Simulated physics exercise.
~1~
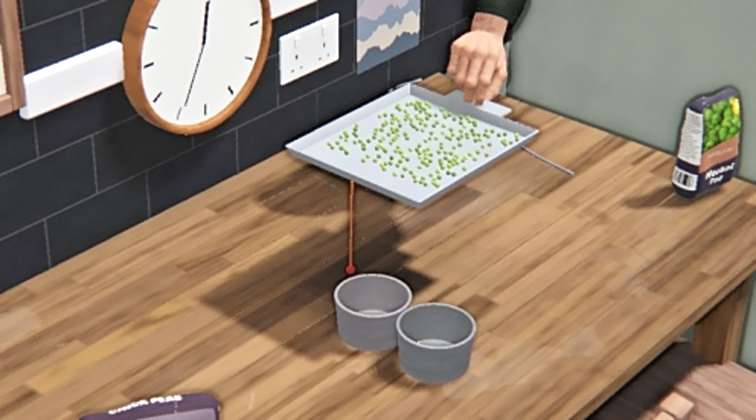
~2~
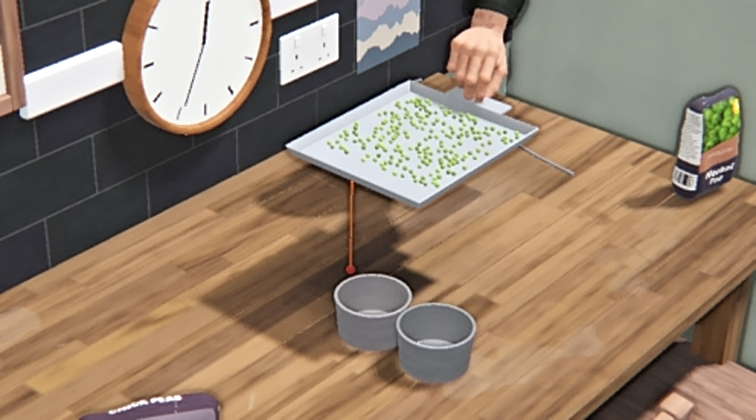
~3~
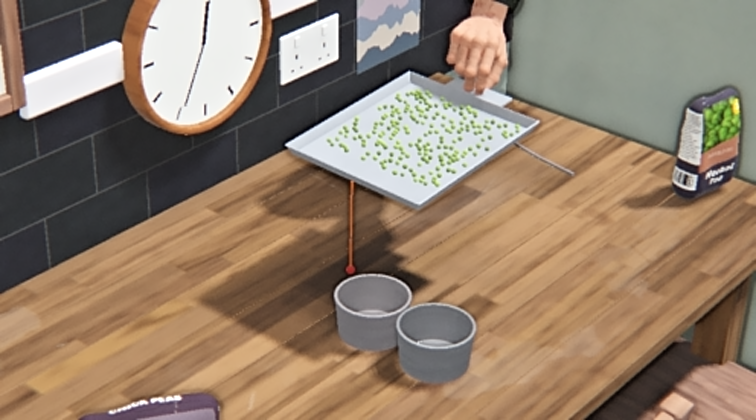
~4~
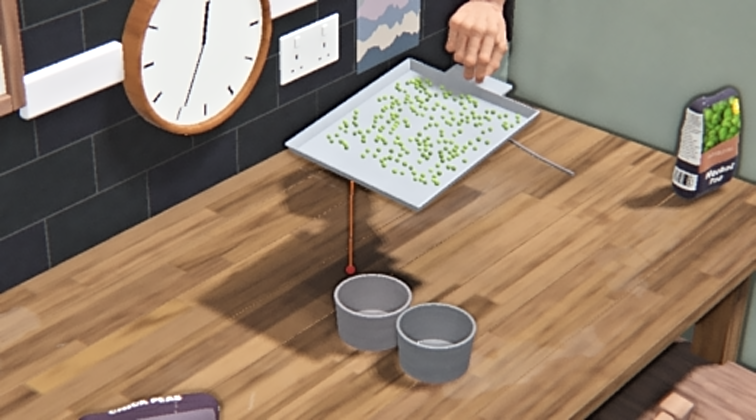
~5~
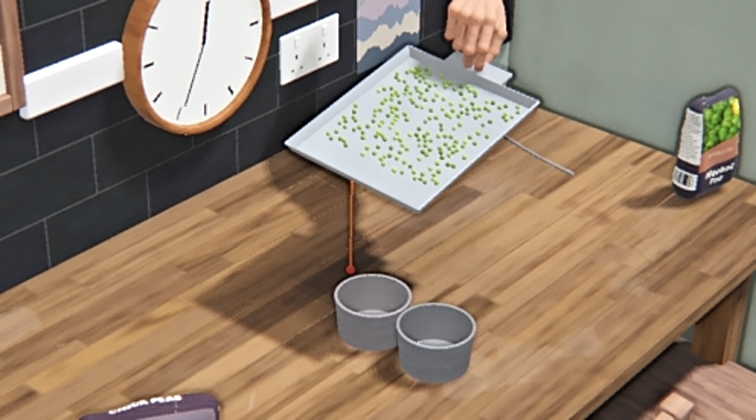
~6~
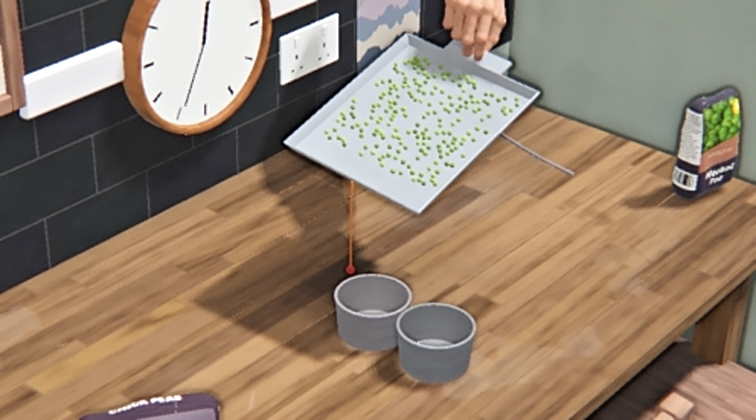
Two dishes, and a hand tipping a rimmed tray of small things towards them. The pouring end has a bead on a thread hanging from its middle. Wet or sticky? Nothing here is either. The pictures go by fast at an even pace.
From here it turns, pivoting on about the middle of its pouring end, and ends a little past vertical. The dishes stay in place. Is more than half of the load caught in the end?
Yes.
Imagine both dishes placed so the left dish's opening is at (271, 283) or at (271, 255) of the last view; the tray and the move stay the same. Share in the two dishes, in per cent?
First placement: Some 20 %; second placement: Some 0 %.
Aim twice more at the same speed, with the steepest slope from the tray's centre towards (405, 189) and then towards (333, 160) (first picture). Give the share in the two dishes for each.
In order, some 70 % and some 0 %.
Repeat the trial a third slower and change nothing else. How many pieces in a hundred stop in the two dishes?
That comes to about 80 in every hundred.
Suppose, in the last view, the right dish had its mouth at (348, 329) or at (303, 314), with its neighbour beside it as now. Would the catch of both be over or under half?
Result, first setup: The minor share; second setup: The minor share.
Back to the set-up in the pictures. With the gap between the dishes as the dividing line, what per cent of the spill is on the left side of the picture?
Estimate: About 80 in every hundred.
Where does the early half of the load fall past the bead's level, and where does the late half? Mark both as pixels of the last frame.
About (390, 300) to begin with, then about (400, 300).
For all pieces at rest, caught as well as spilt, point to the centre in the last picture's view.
Close to (386, 338), more or less.
Just after the last frame, tray tipped steeply; roughly two thirds on the tray; just a few in the right dish; just a few in the left dish; just a few outside both; roughly a quarter in the air.
A moment on, tray tipped right over; roughly a quarter in the right dish; roughly half in the left dish; roughly a quarter outside both; about a tenth in the air.
Further on, tray tipped past a quarter turn; roughly a third in the right dish; roughly half in the left dish; roughly a quarter outside both.
When it is over, tray tipped past a quarter turn; roughly a third in the right dish; roughly half in the left dish; roughly a quarter outside both.
